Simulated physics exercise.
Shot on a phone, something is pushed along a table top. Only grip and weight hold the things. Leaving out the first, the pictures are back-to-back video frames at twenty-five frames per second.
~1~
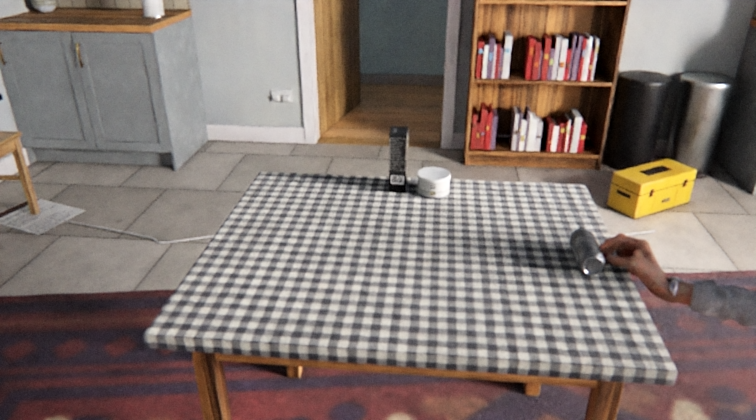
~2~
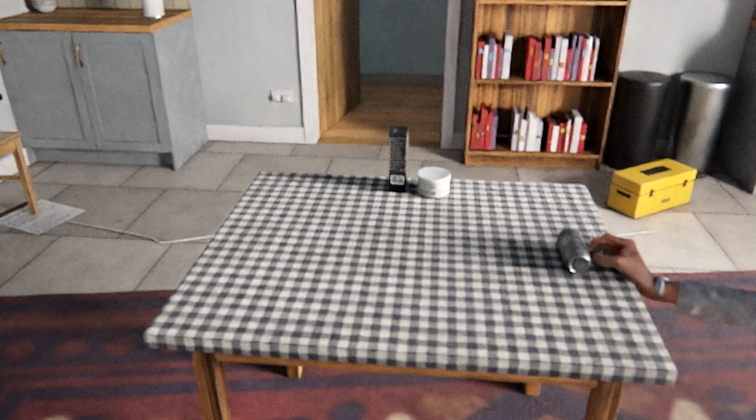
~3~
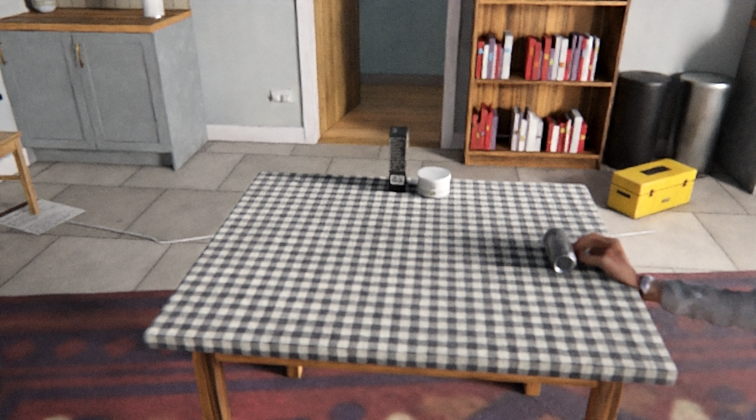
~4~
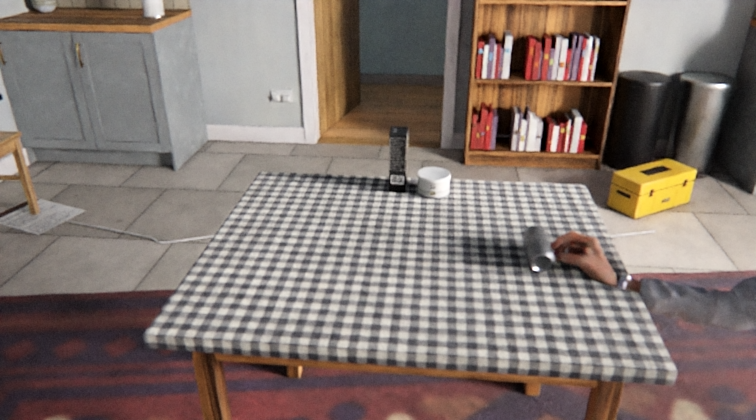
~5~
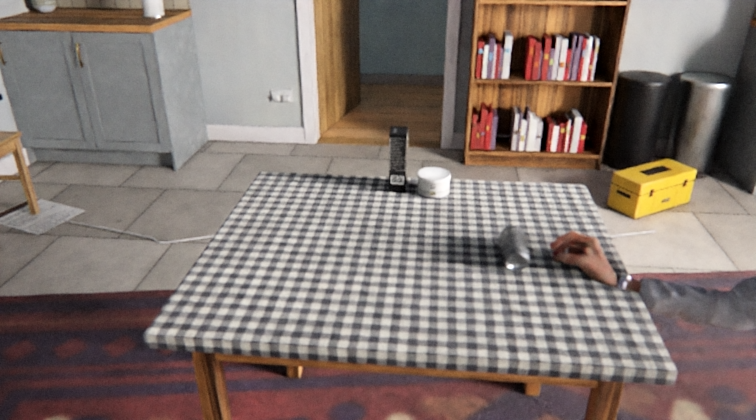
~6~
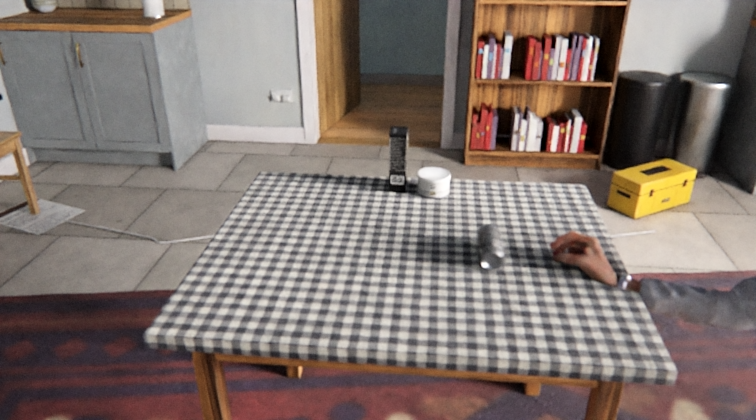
A hand pushes a grey can leftward across a checked tablecloth, and it rolls away from the fingers.
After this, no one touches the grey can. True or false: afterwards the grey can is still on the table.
False.
Then, 0.20 s after the last picture, grey can rolled well along near (376, 241).
Then, 0.50 s after the last picture, grey can rolled well along near (220, 232).
Then, 0.70 s after the last picture, grey can now off the table.
Then, 1.00 s after the last picture, things are still on the move.
By the end, off the table, grey can.
